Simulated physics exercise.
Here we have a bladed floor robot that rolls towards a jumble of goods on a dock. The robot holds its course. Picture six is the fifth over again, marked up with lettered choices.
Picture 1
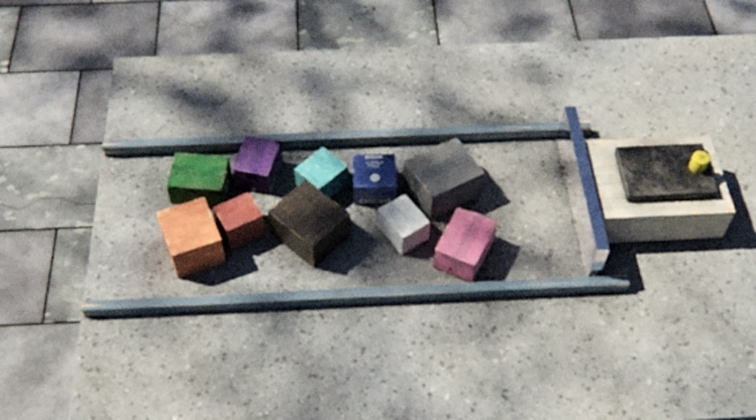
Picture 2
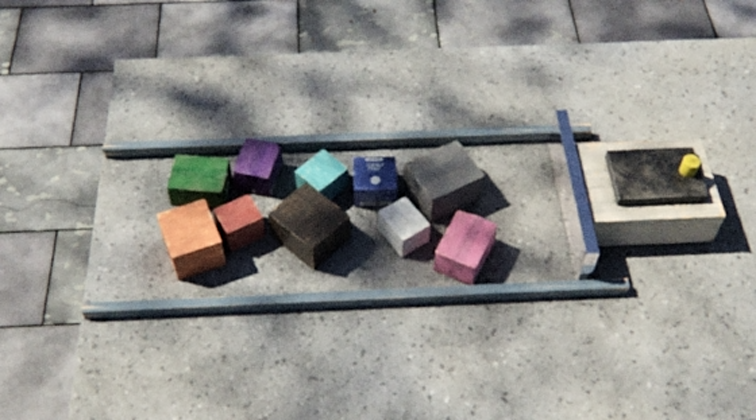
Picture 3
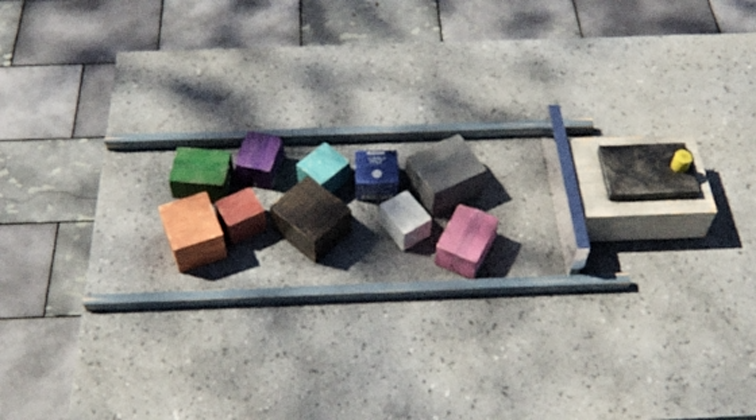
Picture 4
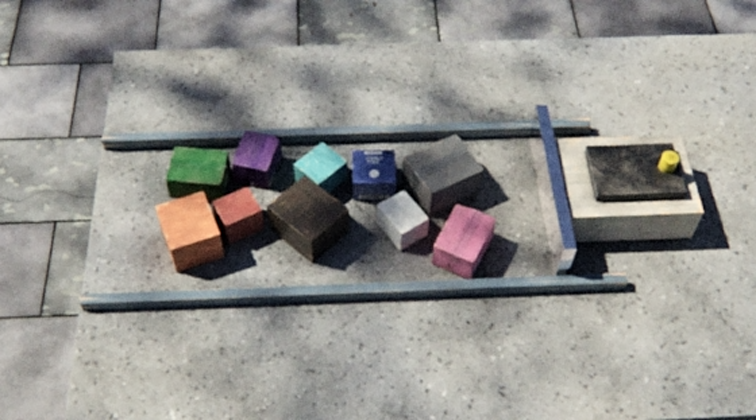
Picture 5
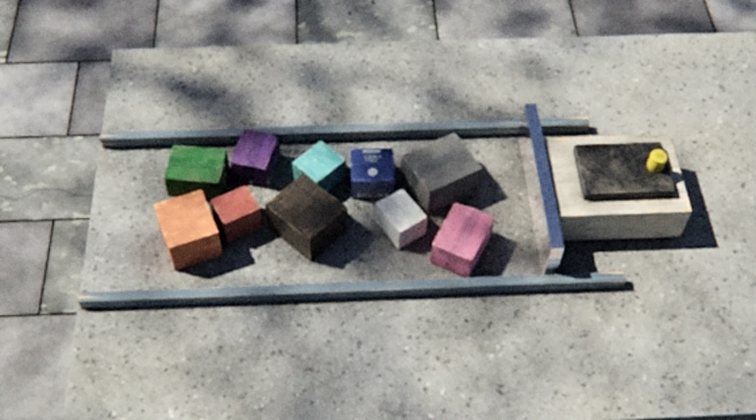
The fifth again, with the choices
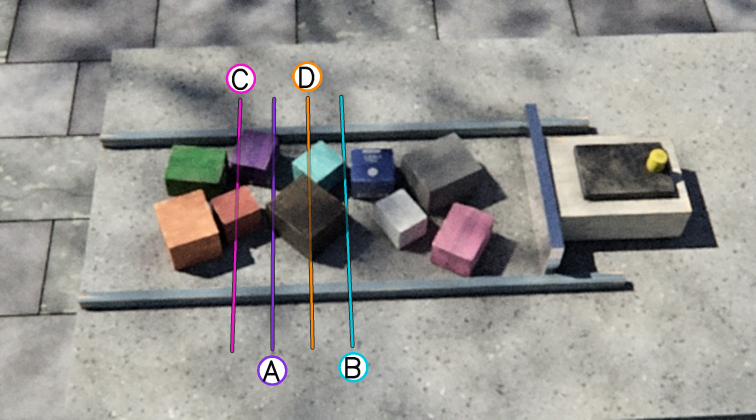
A bladed robot rolls slowly left between two rails towards a jumble of coloured boxes.
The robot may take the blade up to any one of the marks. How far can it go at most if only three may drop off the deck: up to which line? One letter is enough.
At C, and not beyond.
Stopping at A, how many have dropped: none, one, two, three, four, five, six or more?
By then, one.
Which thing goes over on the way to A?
The green box goes over.
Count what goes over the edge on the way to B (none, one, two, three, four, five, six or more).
The count is none.
On the marked copy, A at (273, 213); B at (346, 211); C at (237, 214); D at (310, 212).
Taking C. A third of the way, robot (508, 173); pink box (409, 243); turquoise crate (297, 171).
Two thirds of the way, robot (398, 177); green box (111, 179); purple box (160, 157).
When it is over, robot (312, 180); purple box over the edge; green box over the edge; two fallen.
As for the rest, A is within the limit but short; B is within the limit but short; D is within the limit but short.
